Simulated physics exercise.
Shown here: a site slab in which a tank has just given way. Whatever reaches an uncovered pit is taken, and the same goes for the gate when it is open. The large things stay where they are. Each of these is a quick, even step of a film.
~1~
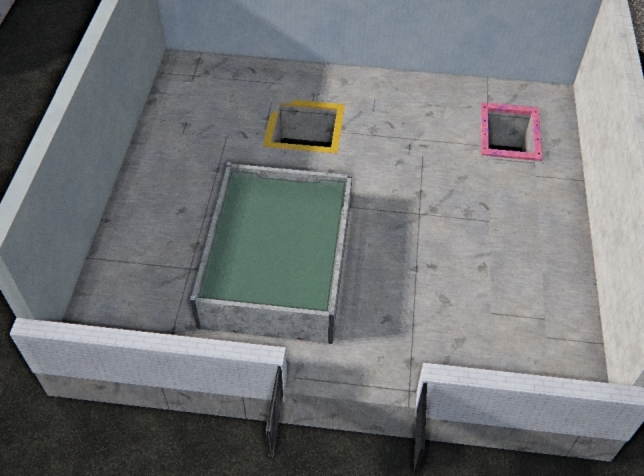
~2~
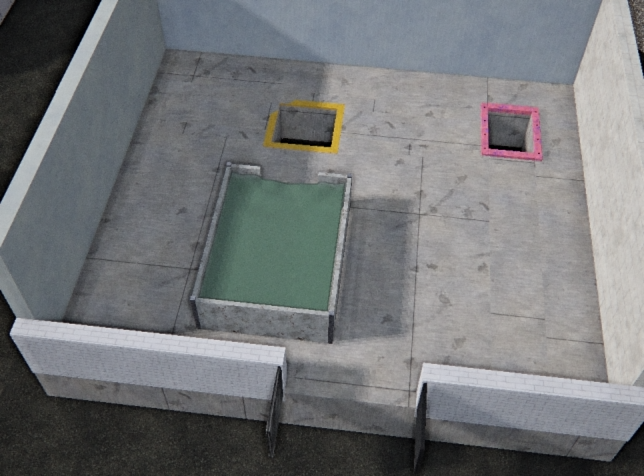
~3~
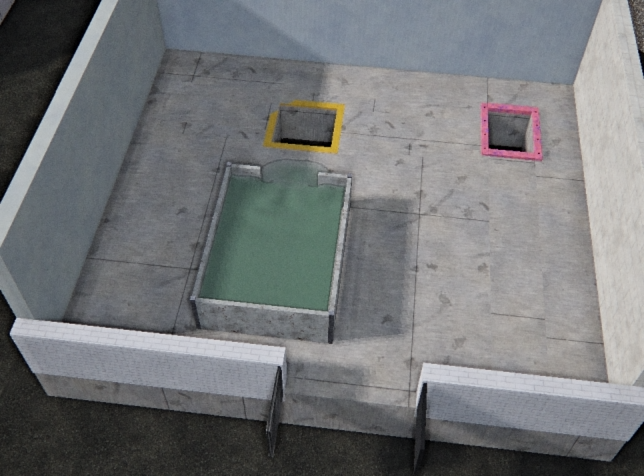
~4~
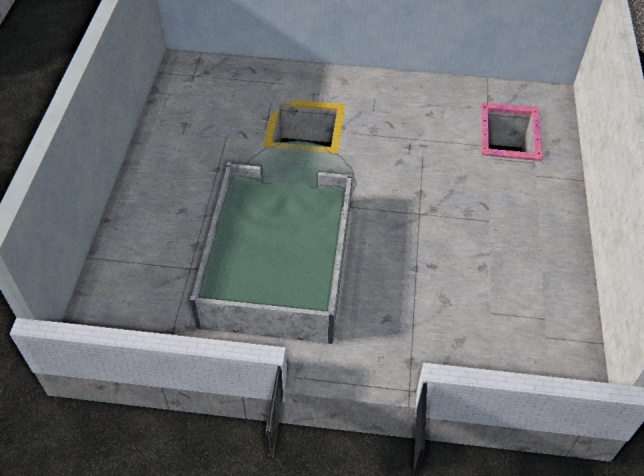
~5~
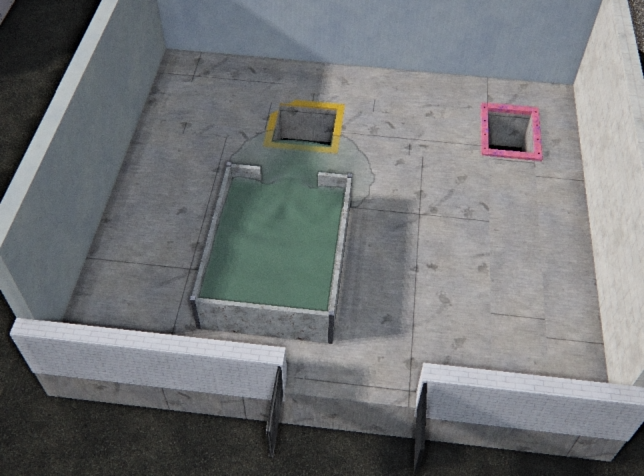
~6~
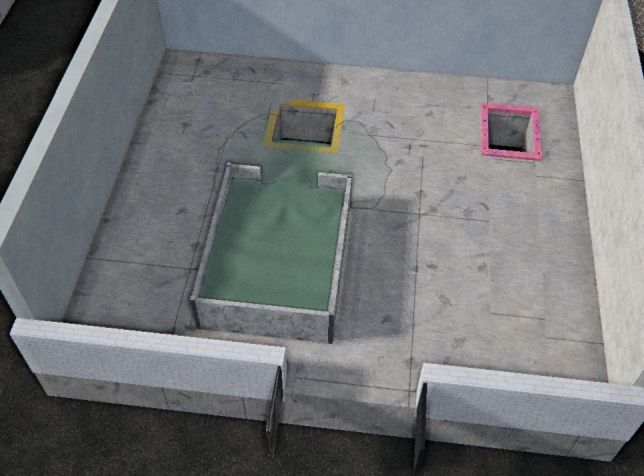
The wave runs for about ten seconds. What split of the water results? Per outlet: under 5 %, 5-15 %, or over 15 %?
Outlets: Gate - under 5 %; yellow pit - over 15 %; pink pit - under 5 %.
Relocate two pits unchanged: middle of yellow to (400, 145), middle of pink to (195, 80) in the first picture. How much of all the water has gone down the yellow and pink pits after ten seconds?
Roughly: Yellow pit 14 %, pink pit 12 %.
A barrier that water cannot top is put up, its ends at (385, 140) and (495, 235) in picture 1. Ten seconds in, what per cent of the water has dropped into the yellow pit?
I'd put the yellow pit at roughly 45 %.
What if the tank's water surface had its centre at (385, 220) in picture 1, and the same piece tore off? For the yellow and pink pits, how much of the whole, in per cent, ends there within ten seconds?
I'd say yellow gets 12 % and pink gets 10 %.
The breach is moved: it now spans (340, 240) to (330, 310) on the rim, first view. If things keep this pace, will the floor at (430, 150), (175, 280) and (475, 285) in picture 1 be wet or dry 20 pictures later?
Result, in sequence: Untouched by the flood; untouched by the flood; inundated.
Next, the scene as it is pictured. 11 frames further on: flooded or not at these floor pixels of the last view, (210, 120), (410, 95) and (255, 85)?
Well, in turn they'd be wet underfoot, wet underfoot and wet underfoot.
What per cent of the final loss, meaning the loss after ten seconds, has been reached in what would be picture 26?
About 55 %.
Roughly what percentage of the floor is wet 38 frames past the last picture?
My estimate is roughly 45 percent.
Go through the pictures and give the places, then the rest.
In the first frame, the tank at (277, 238) is whole and still.
In the second frame, the front is at a hidden place, out from the gap on the tank's far side.
In the third frame, water pours out on the tank's far side and has run to (314, 166).
In the fourth frame, the front is at (321, 147), out from the gap on the tank's far side.
In the fifth frame, water pours out on the tank's far side and has run to (341, 139).
In the sixth frame, water pours out on the tank's far side and has run to (354, 125).
A moment on, water covers 15 % of the floor; the gate 0 %, the yellow pit 8 %, the pink pit 0 %.
Next, water covers 30 % of the floor; the gate 0 %, the yellow pit 15 %, the pink pit 0 %.
Then, water covers 30 % of the floor; the gate 0 %, the yellow pit 23 %, the pink pit 0 %.
Later, water covers 45 % of the floor; the gate 0 %, the yellow pit 33 %, the pink pit 0 %.
In the end, water covers 75 % of the floor; the gate 0 %, the yellow pit 42 %, the pink pit 1 %.
